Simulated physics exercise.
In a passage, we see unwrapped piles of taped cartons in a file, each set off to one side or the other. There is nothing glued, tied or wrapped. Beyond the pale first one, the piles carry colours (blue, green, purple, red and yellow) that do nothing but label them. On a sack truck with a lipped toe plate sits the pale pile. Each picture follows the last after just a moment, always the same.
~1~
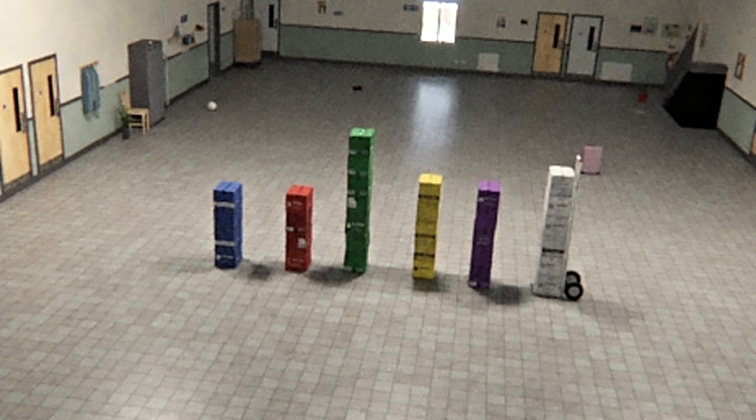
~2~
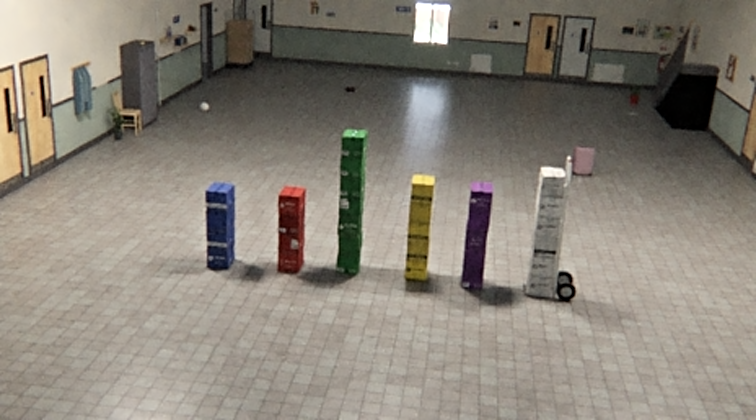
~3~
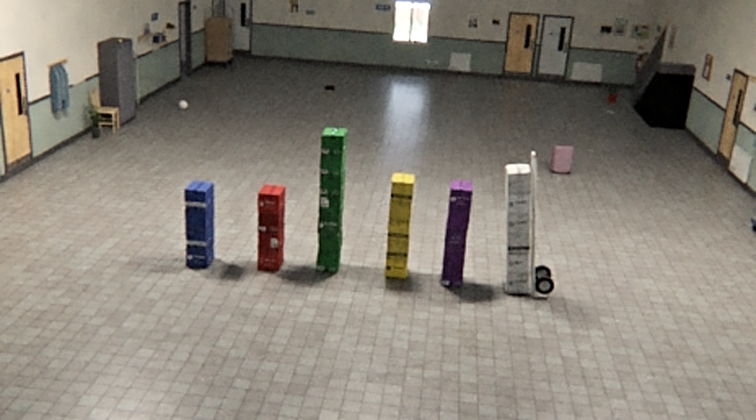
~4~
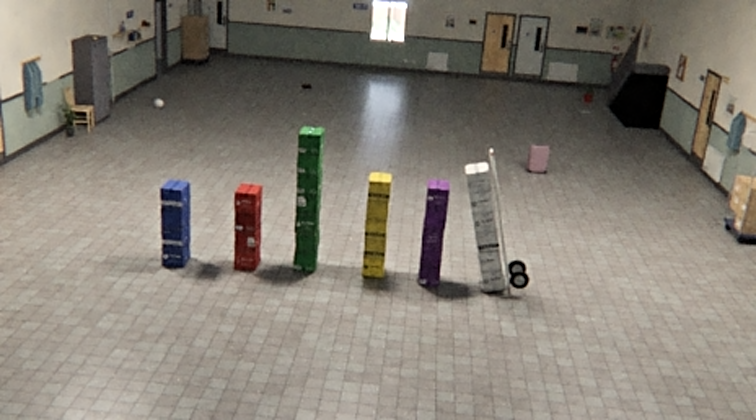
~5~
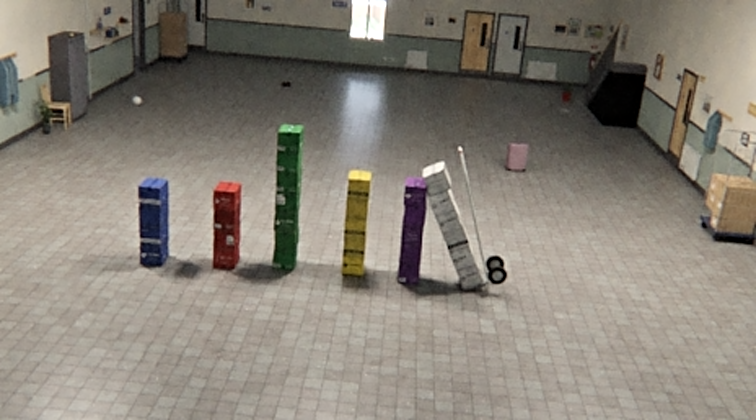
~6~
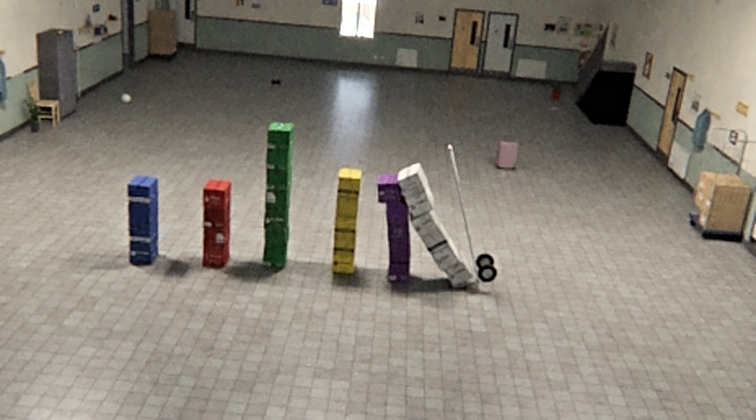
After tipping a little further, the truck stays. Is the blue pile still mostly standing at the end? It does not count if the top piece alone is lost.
No, it falls.
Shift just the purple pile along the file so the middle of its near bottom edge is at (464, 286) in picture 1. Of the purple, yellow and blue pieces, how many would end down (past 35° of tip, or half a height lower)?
Pile by pile, I count purple 4, yellow 5 and blue 4.
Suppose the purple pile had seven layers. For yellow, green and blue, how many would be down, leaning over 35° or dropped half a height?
Yellow 5, green 7, blue 3.
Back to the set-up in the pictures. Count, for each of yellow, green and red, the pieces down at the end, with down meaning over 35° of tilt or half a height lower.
Once everything settles, the down count is yellow 5, green 7 and red 4.
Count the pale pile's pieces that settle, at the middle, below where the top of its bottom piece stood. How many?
The number is 3.
Soon, 6 of the pale pile down; none of the 4 blue cartons down (7 of 25 in all colours); top blue carton unmoved; top yellow carton tipped clearly, half its height lower.
A while on, 6 of the pale pile down; none of the 4 blue cartons down (20 of 25 in all colours); top blue carton tipped a little; top purple carton on its side.
Finally, 6 of the pale pile down; 4 of the 4 blue cartons down (24 of 25 in all colours); top blue carton some three heights lower; top green carton upside down. Seen by the last camera, middles, top green carton near (17, 228).
